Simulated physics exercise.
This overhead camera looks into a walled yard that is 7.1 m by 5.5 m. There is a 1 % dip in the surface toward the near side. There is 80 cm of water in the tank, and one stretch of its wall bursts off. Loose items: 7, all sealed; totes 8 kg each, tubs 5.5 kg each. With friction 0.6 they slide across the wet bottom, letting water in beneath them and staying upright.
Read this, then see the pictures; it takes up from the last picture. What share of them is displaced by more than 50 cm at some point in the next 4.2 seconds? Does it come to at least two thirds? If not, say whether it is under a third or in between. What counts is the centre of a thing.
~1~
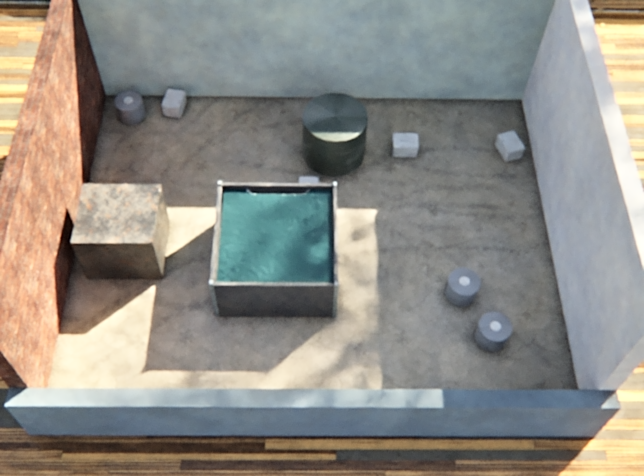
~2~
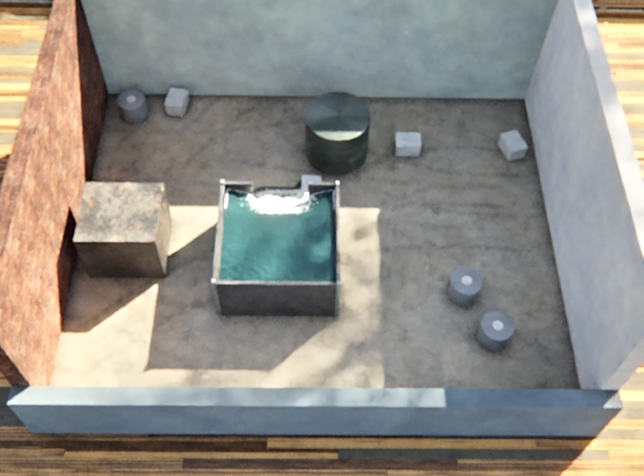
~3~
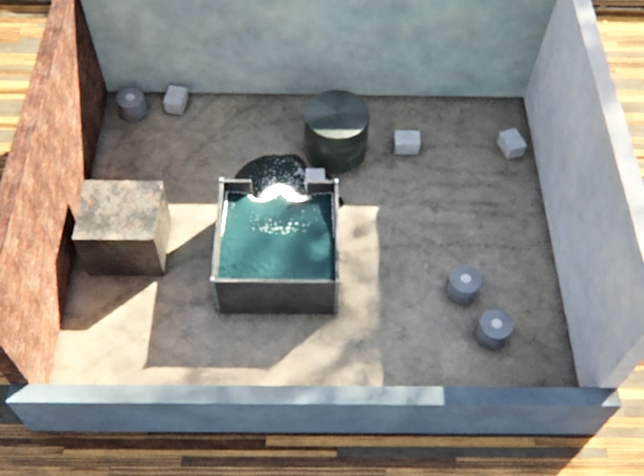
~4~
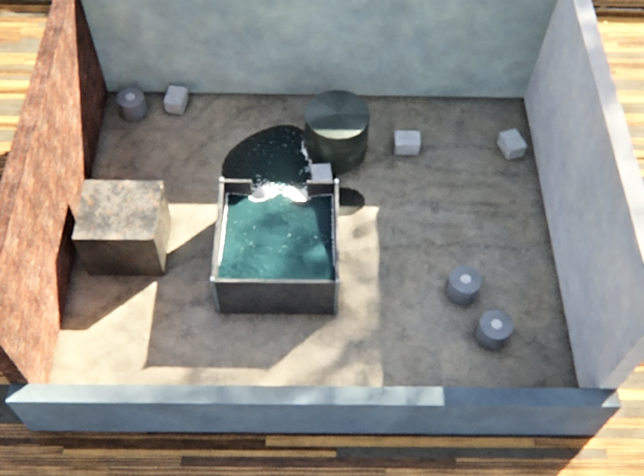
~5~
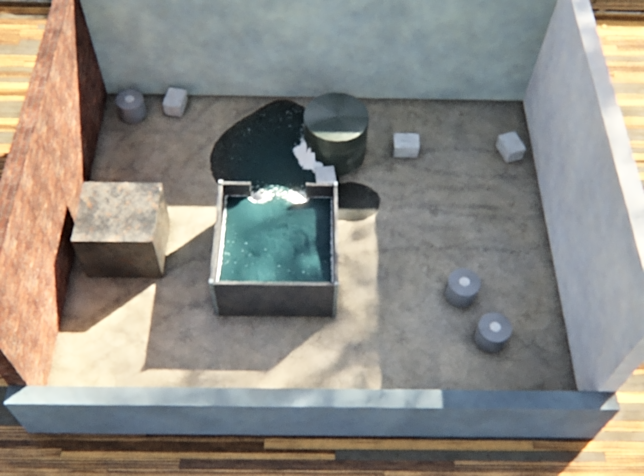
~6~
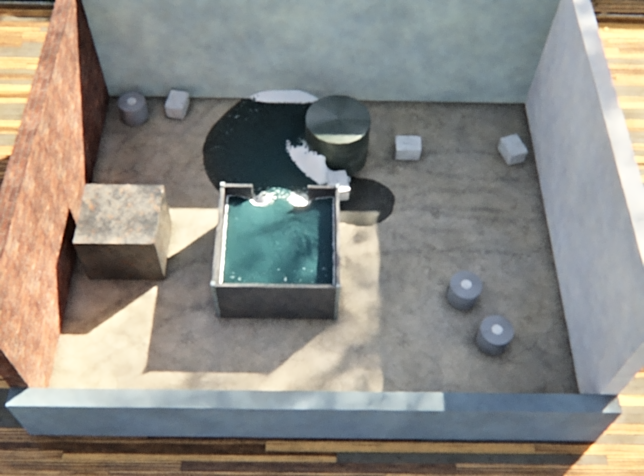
No, between one and two thirds.
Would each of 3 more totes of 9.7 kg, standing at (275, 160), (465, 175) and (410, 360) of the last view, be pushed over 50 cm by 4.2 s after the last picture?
Result, in sequence: Above the mark / below the mark / below the mark.
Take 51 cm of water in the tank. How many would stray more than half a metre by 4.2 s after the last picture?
So the tally would be 3.
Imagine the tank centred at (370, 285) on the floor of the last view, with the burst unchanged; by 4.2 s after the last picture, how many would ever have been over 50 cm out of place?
Count: 5.
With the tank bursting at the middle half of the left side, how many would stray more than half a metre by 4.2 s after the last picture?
So the tally would be 1.
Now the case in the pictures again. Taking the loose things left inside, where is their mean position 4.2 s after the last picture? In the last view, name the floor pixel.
Mean floor pixel: About (385, 224).
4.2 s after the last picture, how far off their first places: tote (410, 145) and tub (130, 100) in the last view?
Taking them in turn, I get 10 cm for the first and 250 cm for the second.
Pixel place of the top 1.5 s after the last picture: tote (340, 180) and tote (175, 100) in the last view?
Approx. (399, 219); approx. (133, 119).
Then, 0.4 s after the last picture 1 of 7 are over 50 cm from their spots; 0 afloat.
Then, 1.5 s after the last picture 2 of 7 are over 50 cm from their spots; 2 afloat.
Then, 2.8 s after the last picture 3 of 7 are over 50 cm from their spots; 2 afloat.
Then, 4.2 s after the last picture 4 of 7 are over 50 cm from their spots, and 4 have been at some point; 2 afloat.
